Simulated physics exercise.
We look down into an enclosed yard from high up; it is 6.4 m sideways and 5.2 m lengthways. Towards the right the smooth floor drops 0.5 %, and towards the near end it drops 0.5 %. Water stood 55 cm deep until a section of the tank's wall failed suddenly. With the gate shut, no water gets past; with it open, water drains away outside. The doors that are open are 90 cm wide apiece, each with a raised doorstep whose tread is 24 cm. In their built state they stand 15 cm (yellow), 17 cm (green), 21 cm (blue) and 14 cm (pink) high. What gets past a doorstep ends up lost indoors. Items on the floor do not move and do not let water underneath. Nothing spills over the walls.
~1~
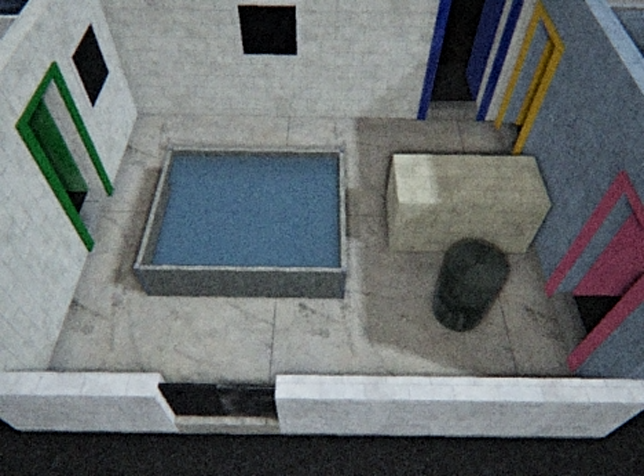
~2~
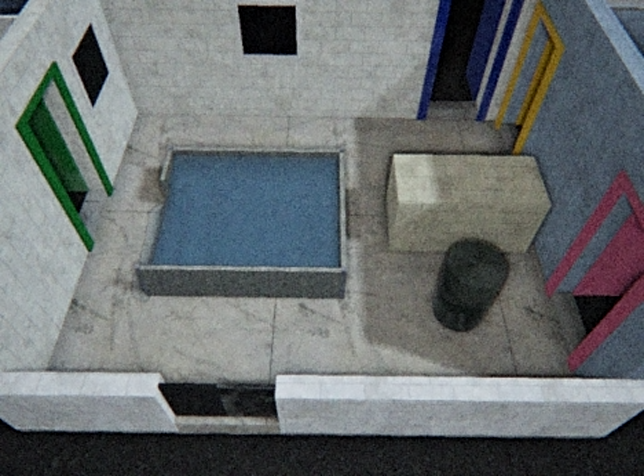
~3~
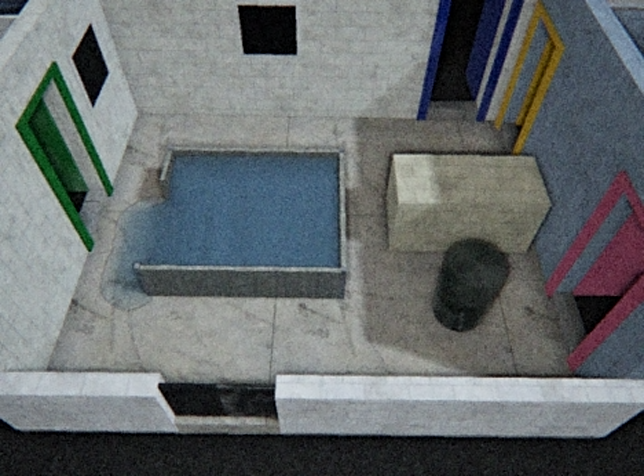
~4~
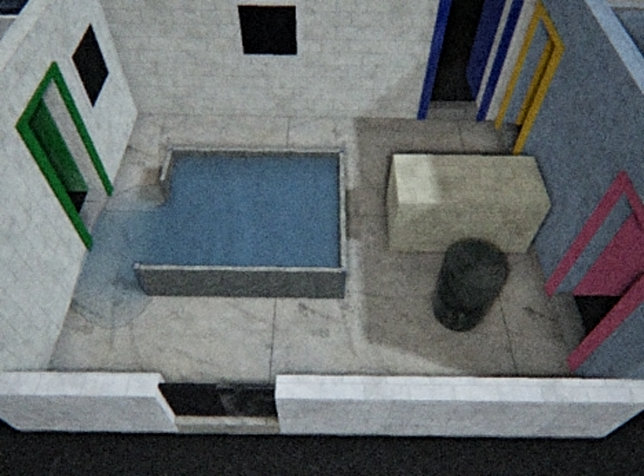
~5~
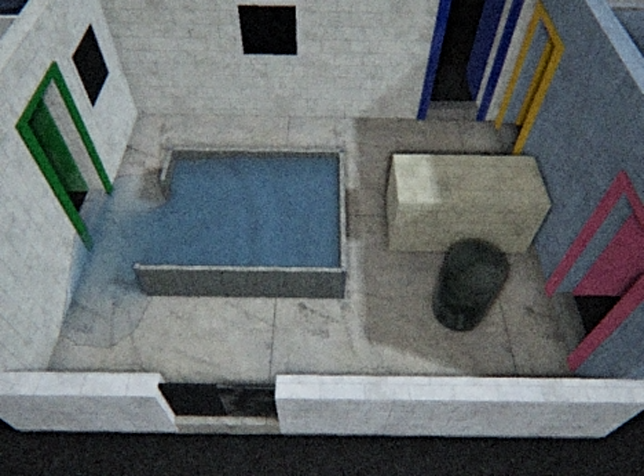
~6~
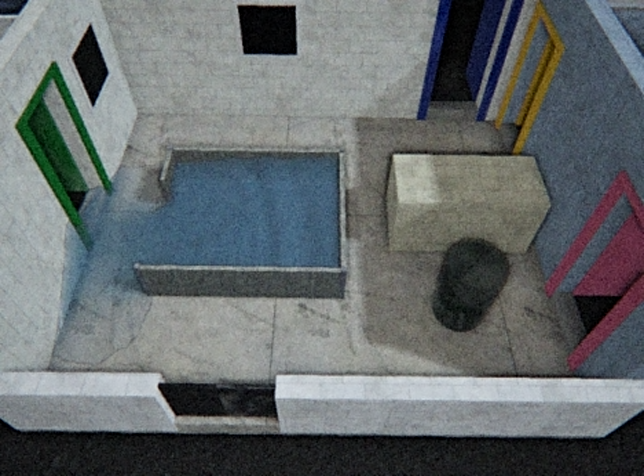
Blue water poured out of the left side of a low walled tank in an enclosed yard, spreading across the pale floor towards the left wall until it reached the green door.
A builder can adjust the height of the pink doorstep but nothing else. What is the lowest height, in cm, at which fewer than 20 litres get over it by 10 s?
11.5 cm.
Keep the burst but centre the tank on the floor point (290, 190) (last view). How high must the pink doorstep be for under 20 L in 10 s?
It should be around 10.5 cm high.
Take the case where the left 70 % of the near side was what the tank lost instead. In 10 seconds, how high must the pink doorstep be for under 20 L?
With that break, close to 17 cm.
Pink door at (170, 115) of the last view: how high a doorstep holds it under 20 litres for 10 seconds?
17 cm.
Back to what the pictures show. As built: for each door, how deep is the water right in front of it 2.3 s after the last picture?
Depth (cm): Yellow 0 / green 28 / blue 0 / pink 0.
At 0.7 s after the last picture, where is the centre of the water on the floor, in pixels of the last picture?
I'd say around (214, 241).
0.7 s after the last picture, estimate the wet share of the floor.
I'd say near 15 percent is wet.
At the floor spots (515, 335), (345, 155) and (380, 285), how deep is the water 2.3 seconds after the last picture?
Taking the spots in order: About 0, 0 and 0 centimetres.
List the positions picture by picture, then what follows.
In the first picture, the tank at (250, 207) is whole and still, 55 cm deep; the pink door at (593, 285) is dry.
In the second picture, the front is at a hidden place, 0.3 m from the gap at (161, 241); 0.2 m2 of floor is wet, 55 cm left at the back.
In the third picture, the front is at (108, 275), 0.7 m from the gap at (162, 242); 1.0 m2 of floor is wet, 55 cm left at the back.
In the fourth picture, water pours out at (162, 242) and has run 1.0 m, to (106, 206); about 9 cm deep outside, 55 cm at the back.
In the fifth picture, water pours out at (162, 242) and has run 1.2 m, to (77, 232); about 10 cm deep outside, 55 cm at the back.
In the sixth picture, the front is at (119, 169), 1.3 m from the gap at (162, 242); 2.6 m2 of floor is wet, 55 cm left at the back; the pink door at (593, 285), 5.5 m from the gap, is still 5.4 m from the nearest water.
Then, 0.7 s after the last picture water covers 15 % of the floor, deepest (42 cm) near (99, 261); it has not reached the pink door.
Then, 2.3 s after the last picture water covers 50 % of the floor, deepest (37 cm) near (37, 400); it has not reached the pink door.
Then, 9.3 s after the last picture water covers 95 % of the floor, deepest (16 cm) near (520, 257); 14 cm at the pink door, 5 litres in over its 14 cm doorstep.
At the pink door as built, the water peaked near 14 cm, 7.5 s after the last picture.
With a doorstep of 10 cm, 37 litres would have come in within the 10 s; with 14 cm, 5 litres. So under 20 litres takes about 11.5 cm.
